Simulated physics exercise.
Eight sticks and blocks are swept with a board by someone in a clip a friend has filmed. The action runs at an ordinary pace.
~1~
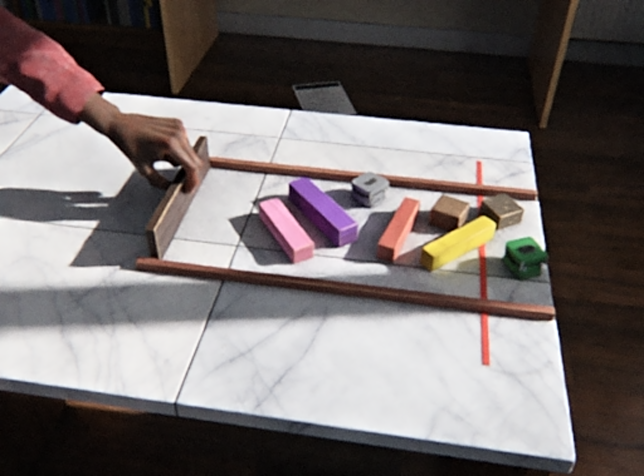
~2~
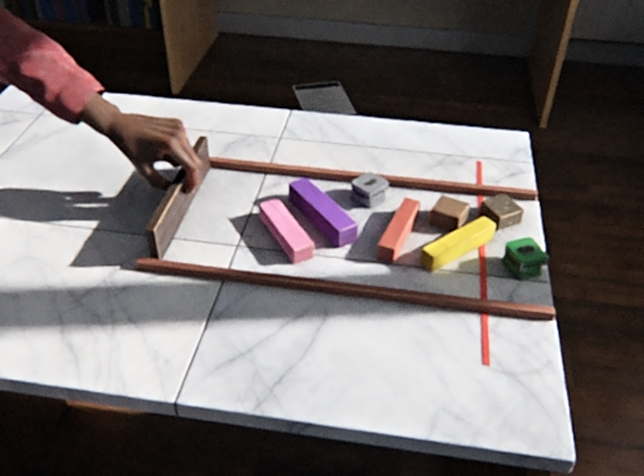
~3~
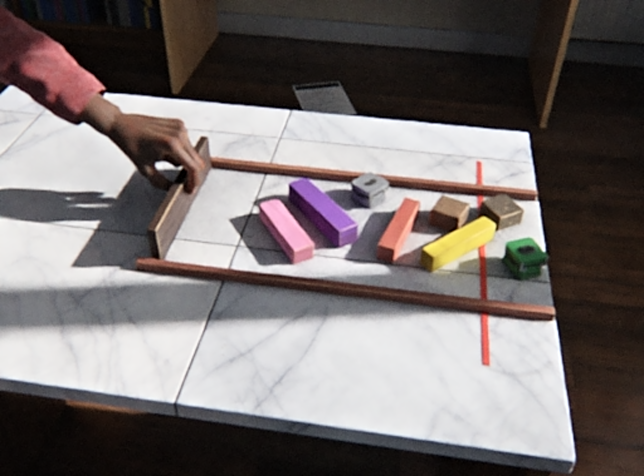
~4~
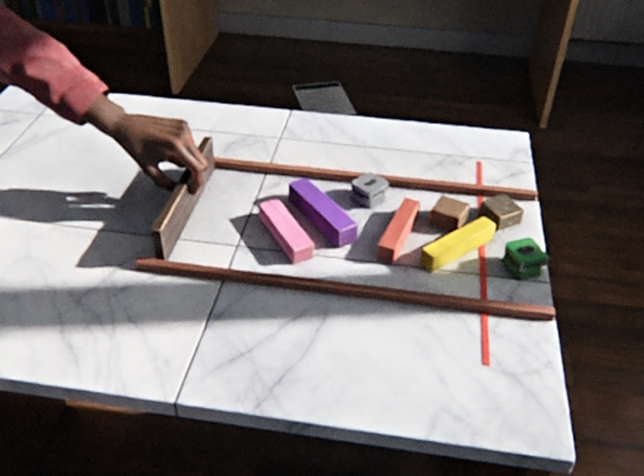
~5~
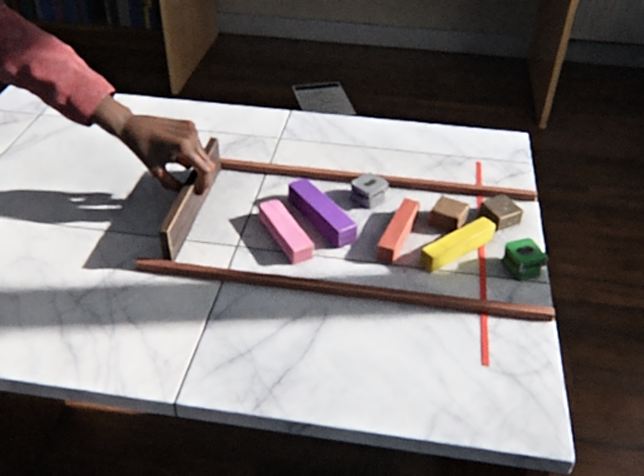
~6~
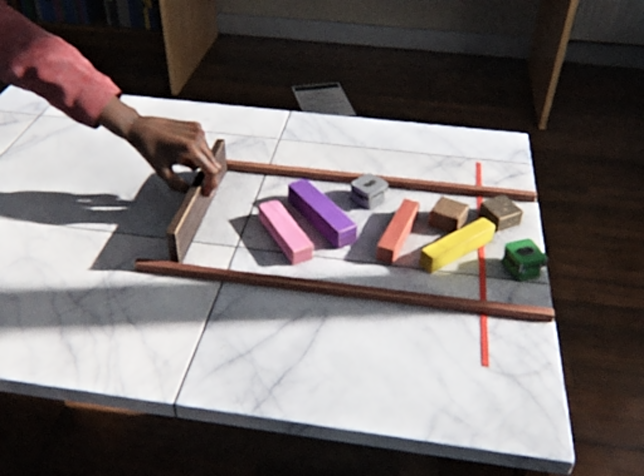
The clip opens on a hand holding an upright wooden board between two rails on a marble-patterned surface, with colourful sticks and small blocks lying to its right. The hand slides the board slightly to the right, still short of the pink stick, while the scattered pieces stay still.
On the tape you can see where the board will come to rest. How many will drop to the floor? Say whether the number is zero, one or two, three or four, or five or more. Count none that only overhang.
Count: Three or four.
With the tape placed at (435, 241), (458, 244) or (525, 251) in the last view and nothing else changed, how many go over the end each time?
First 0, then 2, then 7.
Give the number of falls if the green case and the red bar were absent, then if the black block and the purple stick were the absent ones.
Count of fallen: 1 / 1.
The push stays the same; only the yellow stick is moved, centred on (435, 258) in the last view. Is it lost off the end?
Note - yellow stick retained.
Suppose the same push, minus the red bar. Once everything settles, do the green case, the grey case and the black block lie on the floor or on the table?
Taking them one by one, the green case drops away, the grey case holds its spot and the black block drops away.
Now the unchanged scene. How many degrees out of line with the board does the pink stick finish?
Roughly 0°.
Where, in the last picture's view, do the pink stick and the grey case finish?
Reading them off: First (495, 261); then (522, 203).
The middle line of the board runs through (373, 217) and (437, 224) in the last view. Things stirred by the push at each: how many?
First 6, then 8.
Soon after, none off yet; green case at rest near (523, 260); black block at rest near (501, 213); yellow stick at rest near (458, 245).
After that, none off yet; green case at rest near (523, 260); black block at rest near (501, 213); yellow stick moving near (463, 246).
And then, none off yet; green case displaced about its own width near (551, 263); black block displaced about its own width near (538, 212); yellow stick displaced about its own width near (522, 256).
In the end, the number that fall off is three or four; gone, brown block, yellow stick, black block and green case.
